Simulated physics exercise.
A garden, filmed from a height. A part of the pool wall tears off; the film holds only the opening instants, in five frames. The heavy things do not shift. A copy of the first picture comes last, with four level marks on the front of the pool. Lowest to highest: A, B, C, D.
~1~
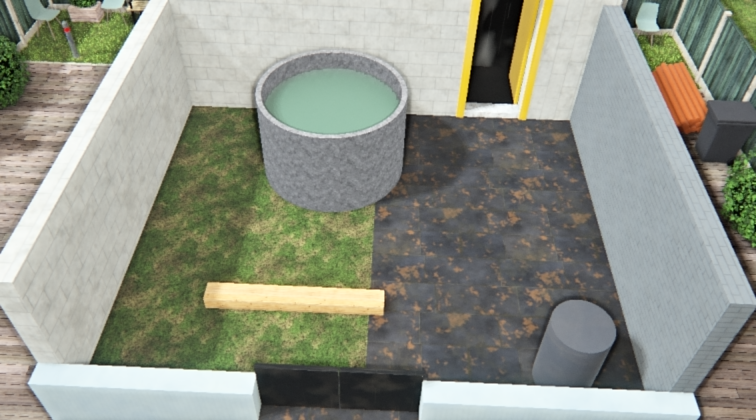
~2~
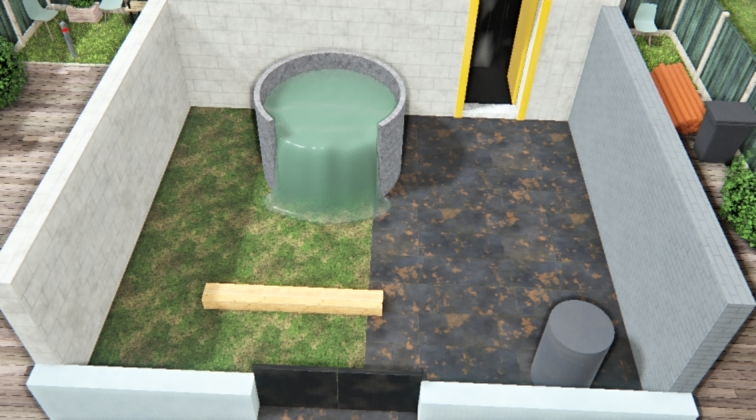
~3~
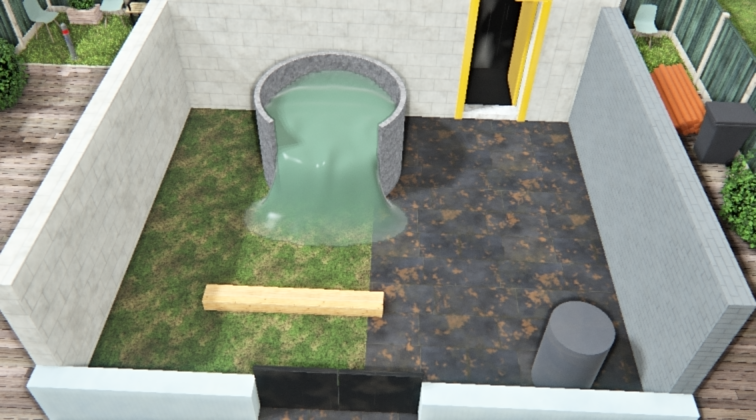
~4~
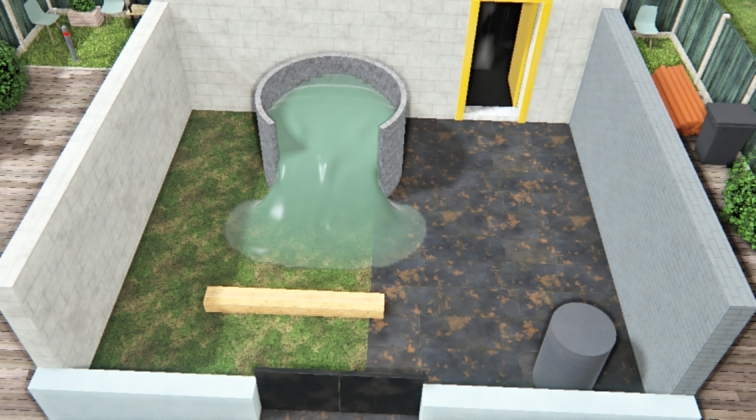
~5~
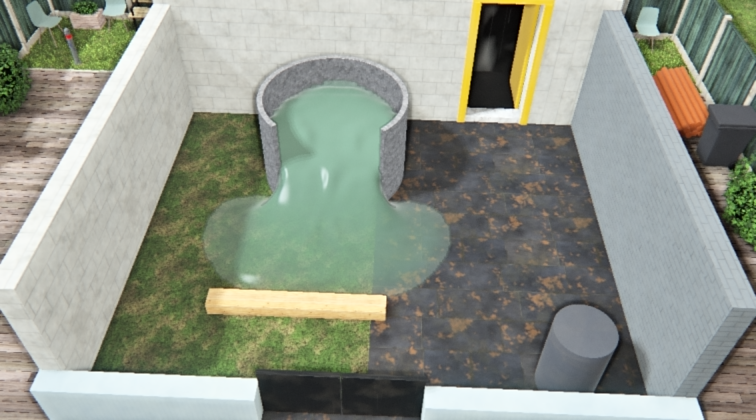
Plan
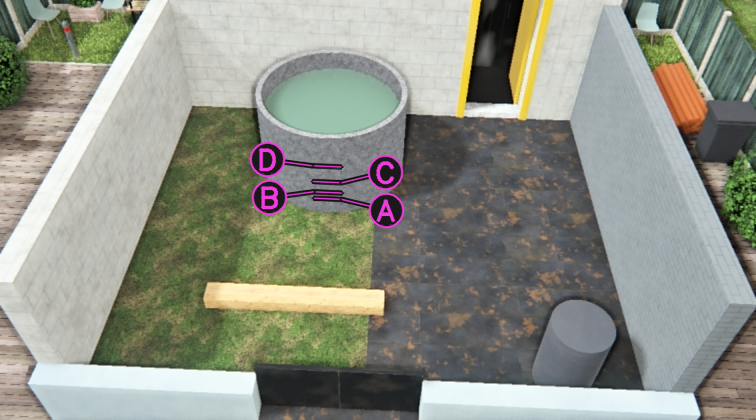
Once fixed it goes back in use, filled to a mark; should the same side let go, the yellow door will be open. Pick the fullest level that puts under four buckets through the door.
Line D.
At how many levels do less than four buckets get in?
All of them.
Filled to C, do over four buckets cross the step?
No, that is safe.
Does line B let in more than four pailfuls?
No, not at all.
On the marked copy, A at (327, 198); B at (327, 192); C at (327, 182); D at (326, 166); from the bottom up A, B, C, D.
With A, nothing gets over.
With B, nothing gets over.
With C, nothing gets over.
With D, a splash gets over, under a bucket.
